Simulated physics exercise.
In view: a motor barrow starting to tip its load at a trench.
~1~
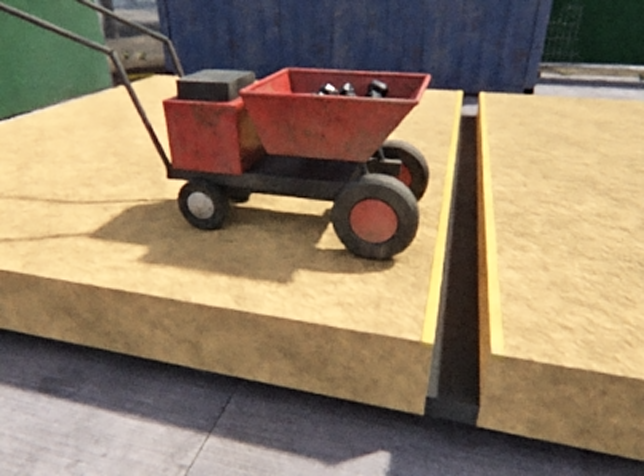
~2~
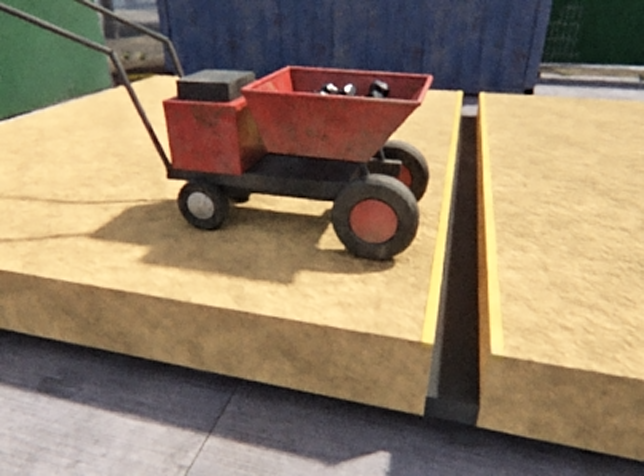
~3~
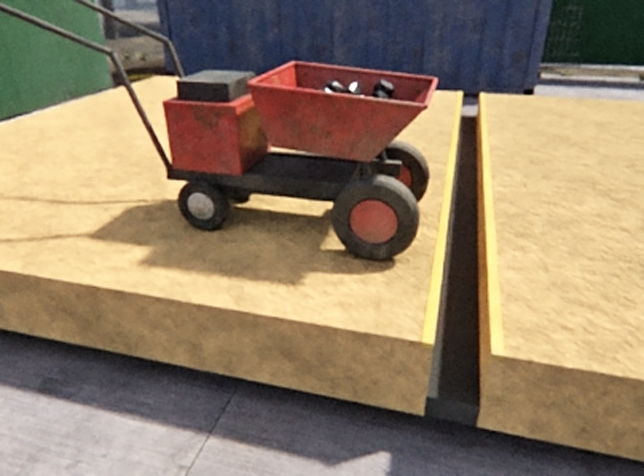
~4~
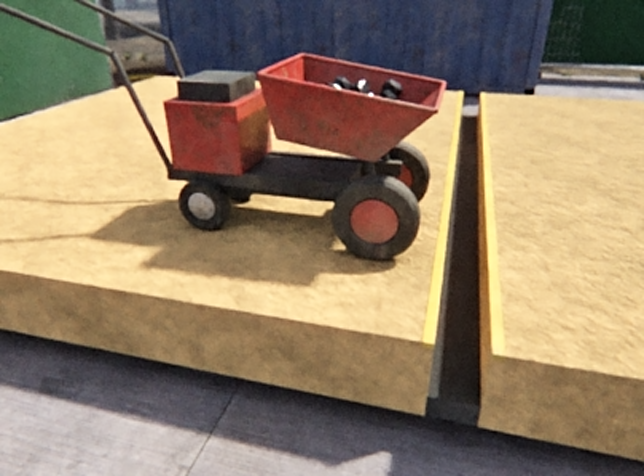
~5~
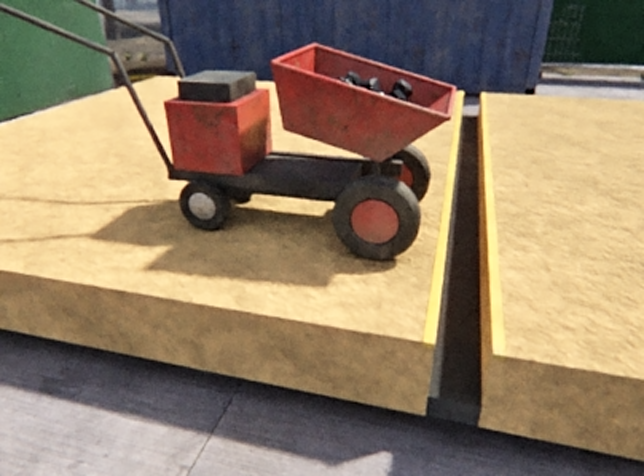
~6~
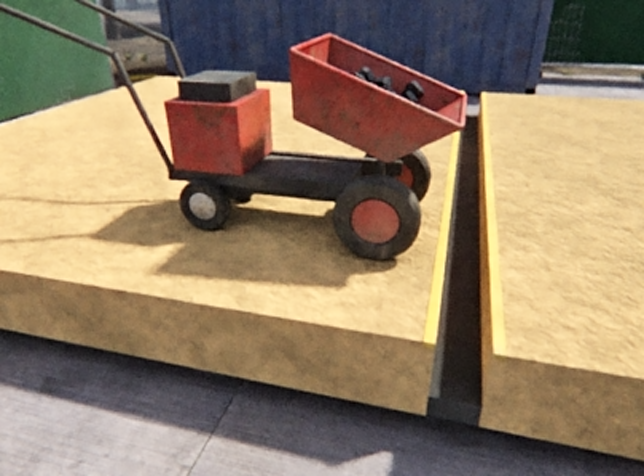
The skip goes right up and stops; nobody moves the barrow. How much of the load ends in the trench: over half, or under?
The trench ends with less than half of it.
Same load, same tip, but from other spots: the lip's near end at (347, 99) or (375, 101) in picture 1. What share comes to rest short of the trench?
About 0 and 0 per cent.
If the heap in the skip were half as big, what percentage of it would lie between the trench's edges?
Close to 10 per cent.
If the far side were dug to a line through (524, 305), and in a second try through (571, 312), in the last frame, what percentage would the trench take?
Near 30 % and 90 %.
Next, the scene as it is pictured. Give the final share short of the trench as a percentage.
It comes to 0 per cent or so.
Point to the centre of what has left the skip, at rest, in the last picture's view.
Roughly at (548, 244).
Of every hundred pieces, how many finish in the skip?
Some 0 per cent.
Soon, skip tipped steeply; all in the skip.
A while on, skip tipped right over; most in the skip; a small part beyond it; a stray few falling.
Towards the end, skip tipped right over; about a quarter in the skip; most beyond it.
Finally, skip tipped right over; a small part in or heaped over the trench; nearly all beyond it.
